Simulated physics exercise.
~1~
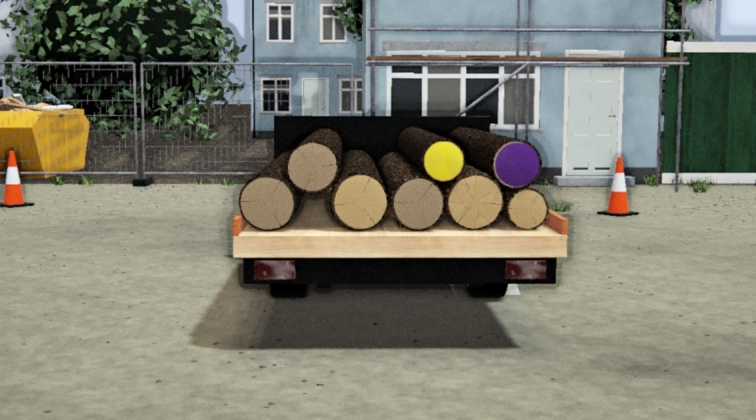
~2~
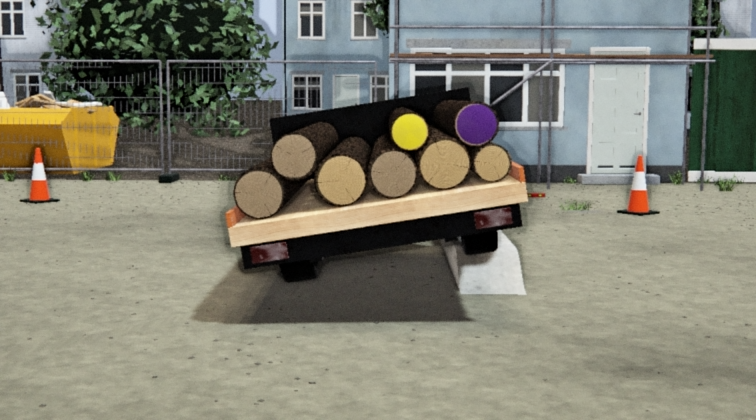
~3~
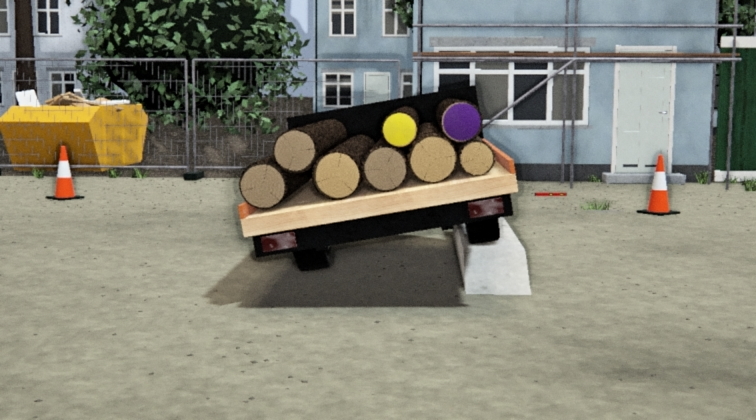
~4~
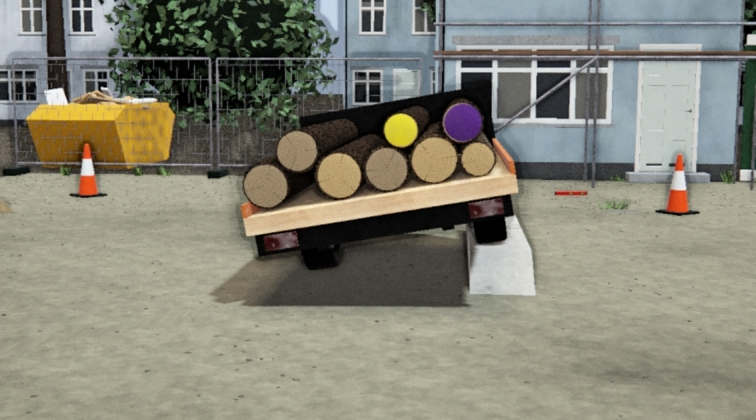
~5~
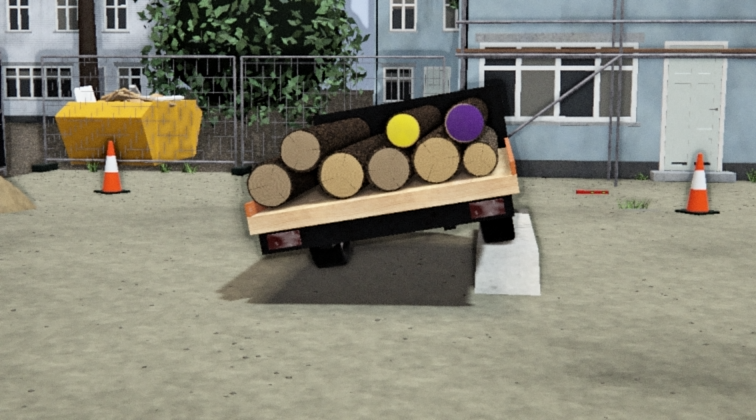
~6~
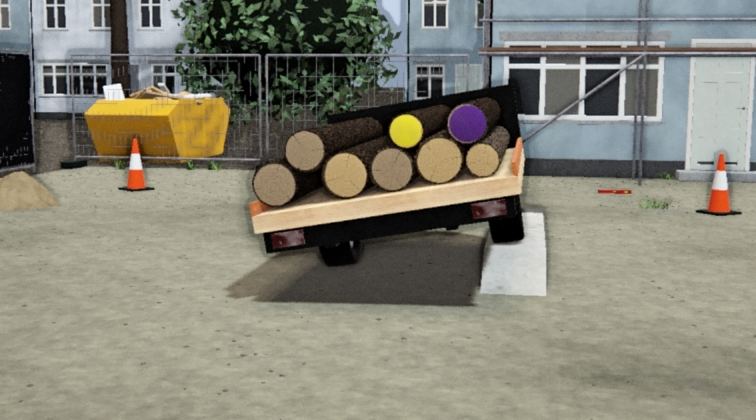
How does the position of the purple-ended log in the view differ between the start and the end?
At the end the purple-ended log sits higher and somewhat further left in the view than it did at the start.
